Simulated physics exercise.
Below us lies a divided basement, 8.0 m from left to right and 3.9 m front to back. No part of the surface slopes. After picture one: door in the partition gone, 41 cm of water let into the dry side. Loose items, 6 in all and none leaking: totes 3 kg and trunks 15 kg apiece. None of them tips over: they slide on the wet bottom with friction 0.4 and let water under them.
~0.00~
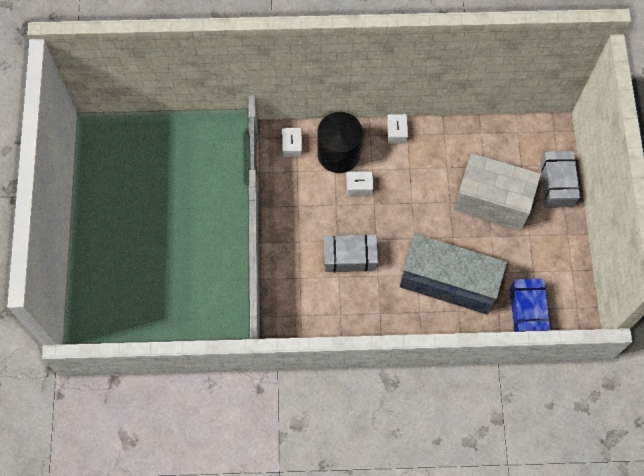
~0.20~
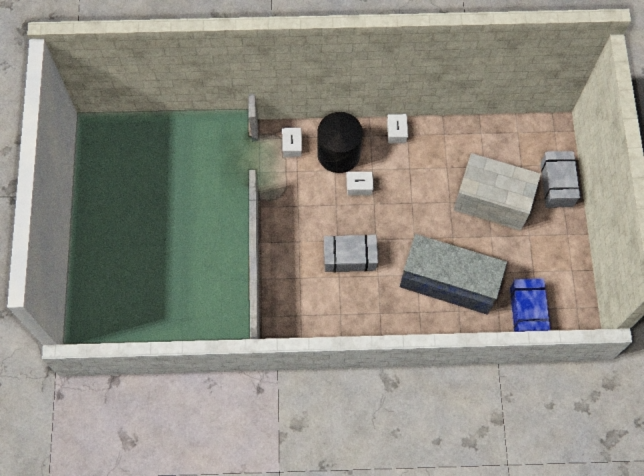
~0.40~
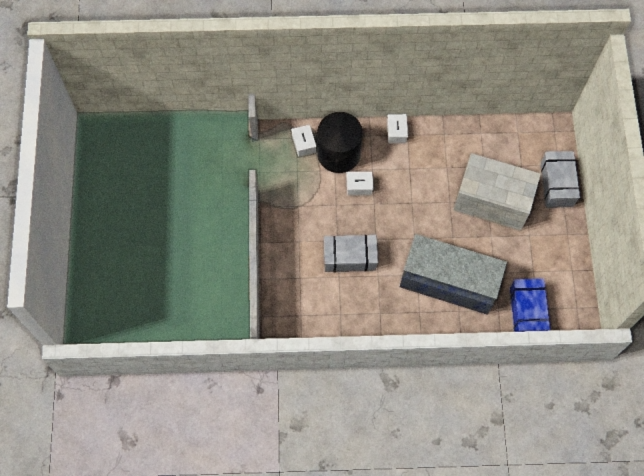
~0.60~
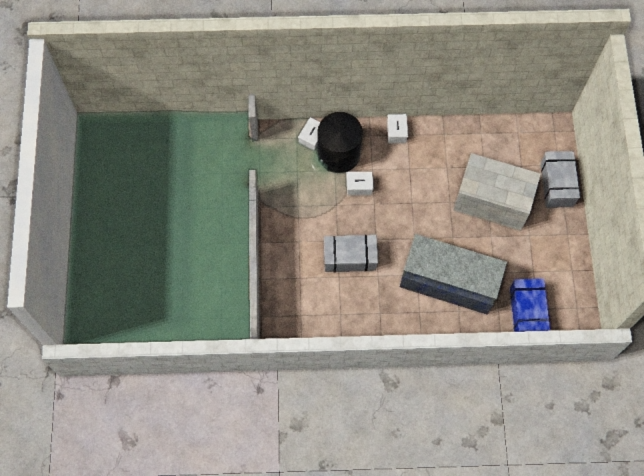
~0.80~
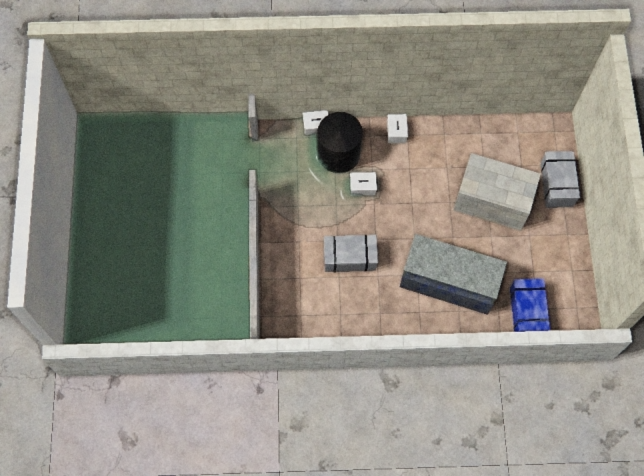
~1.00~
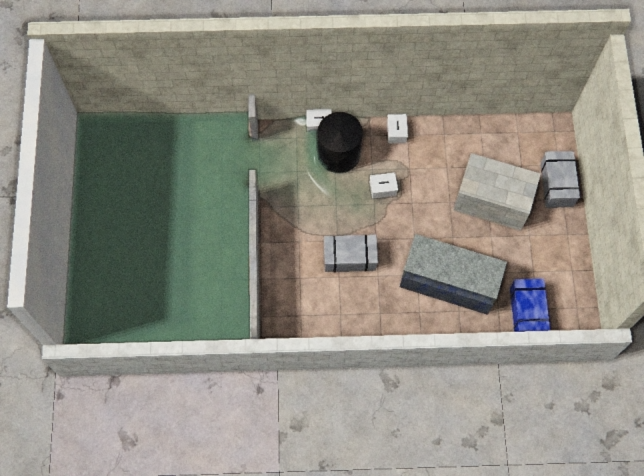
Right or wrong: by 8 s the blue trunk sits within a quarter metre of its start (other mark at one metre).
Wrong, it moves somewhat.
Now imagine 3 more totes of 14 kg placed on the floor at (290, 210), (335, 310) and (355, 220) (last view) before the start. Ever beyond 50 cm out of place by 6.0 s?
Within, within, beyond.
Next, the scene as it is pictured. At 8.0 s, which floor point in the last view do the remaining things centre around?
(460, 221).
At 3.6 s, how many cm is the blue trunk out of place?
I'd put it at around 0 cm.
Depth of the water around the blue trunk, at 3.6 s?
Roughly 1 cm deep.
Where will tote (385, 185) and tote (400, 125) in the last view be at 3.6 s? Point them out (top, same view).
Roughly (436, 189), then roughly (533, 168).
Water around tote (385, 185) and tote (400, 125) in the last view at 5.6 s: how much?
Roughly 9 and 7 cm.
After 1.6 s the blue trunk is near (532, 305), 0.0 m from its start, aground; 1 afloat.
After 3.6 s the blue trunk is near (532, 305), 0.0 m from its start, aground; 3 afloat.
After 5.6 s the blue trunk is near (569, 286), 0.6 m from its start, afloat; 6 afloat.
After 8.0 s the blue trunk is near (580, 304), 0.7 m from its start, afloat; 6 afloat.
